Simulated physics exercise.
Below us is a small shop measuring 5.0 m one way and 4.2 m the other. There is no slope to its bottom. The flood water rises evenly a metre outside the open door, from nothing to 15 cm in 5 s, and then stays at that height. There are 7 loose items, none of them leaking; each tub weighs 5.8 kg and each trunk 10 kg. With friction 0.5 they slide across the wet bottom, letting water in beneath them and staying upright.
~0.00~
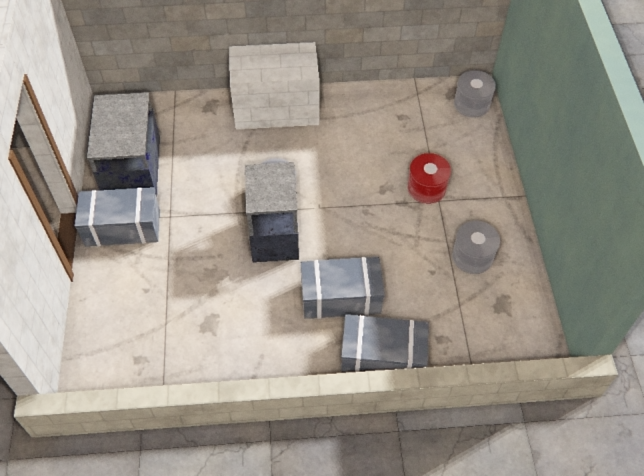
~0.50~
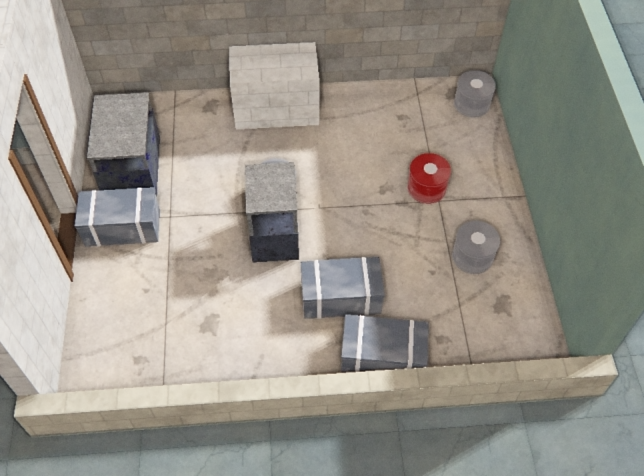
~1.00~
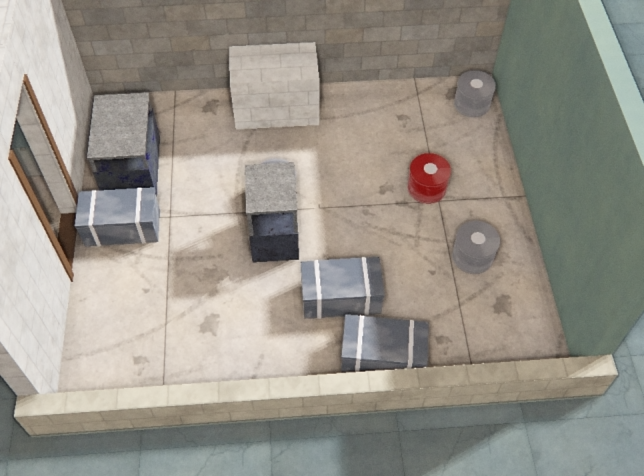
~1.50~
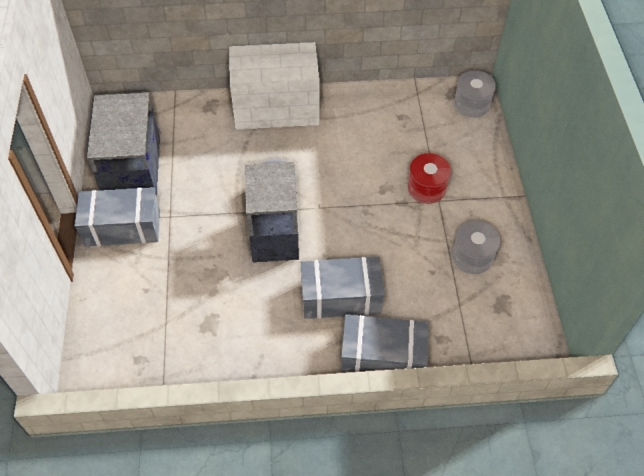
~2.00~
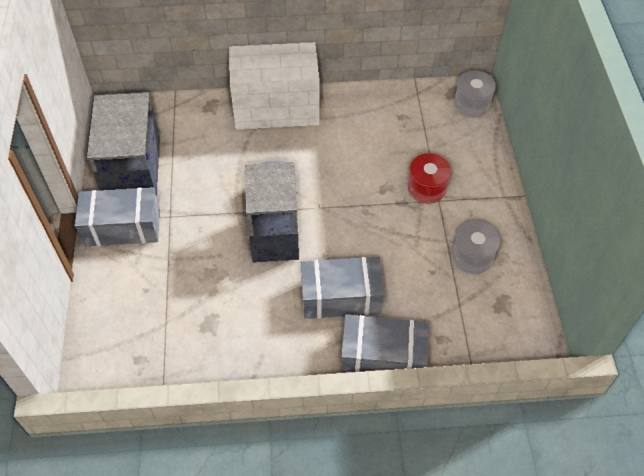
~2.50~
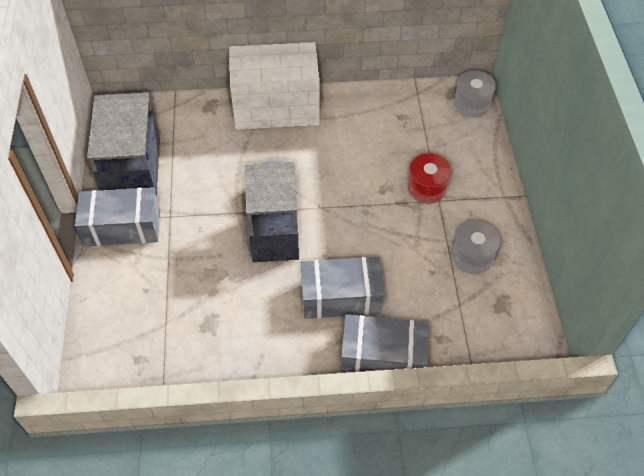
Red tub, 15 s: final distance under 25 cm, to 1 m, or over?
Under 25 cm.
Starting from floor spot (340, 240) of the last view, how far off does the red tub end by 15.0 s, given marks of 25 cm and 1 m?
Result: It remains near its start.
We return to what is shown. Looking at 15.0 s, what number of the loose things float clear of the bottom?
I get 6.
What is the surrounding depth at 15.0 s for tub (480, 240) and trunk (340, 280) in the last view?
Depths: Near 5 cm, then near 3 cm.
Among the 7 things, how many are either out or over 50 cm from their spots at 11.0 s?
I make it 2 by then.
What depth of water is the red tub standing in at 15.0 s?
Around 4 cm.
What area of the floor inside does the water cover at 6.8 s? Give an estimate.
Roughly 8.5 m2.
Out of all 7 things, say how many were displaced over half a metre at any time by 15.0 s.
I make it 4.
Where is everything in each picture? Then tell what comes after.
The red tub at (430, 169) rests on the ground; water covers 0.0 m2; 0 of 7 have shifted, in the first frame.
The red tub at (430, 169), on the bottom; 0.0 m2 under water; 0 of 7 have shifted, in the second frame.
The red tub at (430, 169), on the bottom; 0.0 m2 under water; 0 of 7 have shifted, in the third frame.
The red tub at (430, 169) rests on the ground; 0.0 m2 under water; 0 of 7 have shifted, in the fourth frame.
The red tub at (430, 169) rests on the ground; 0.0 m2 under water; 0 of 7 have shifted, in the fifth frame.
The red tub at (430, 169), on the bottom; water covers 0.0 m2; 0 of 7 have shifted, in the sixth frame.
After 3.5 s the red tub is near (430, 169), 0.0 m from its start, aground; 0 afloat.
After 6.8 s the red tub is near (430, 169), 0.0 m from its start, aground; 1 afloat.
After 11.0 s the red tub is near (430, 169), 0.0 m from its start, aground; 1 afloat.
After 15.0 s the red tub is near (422, 166), 0.1 m from its start, afloat; 6 afloat.
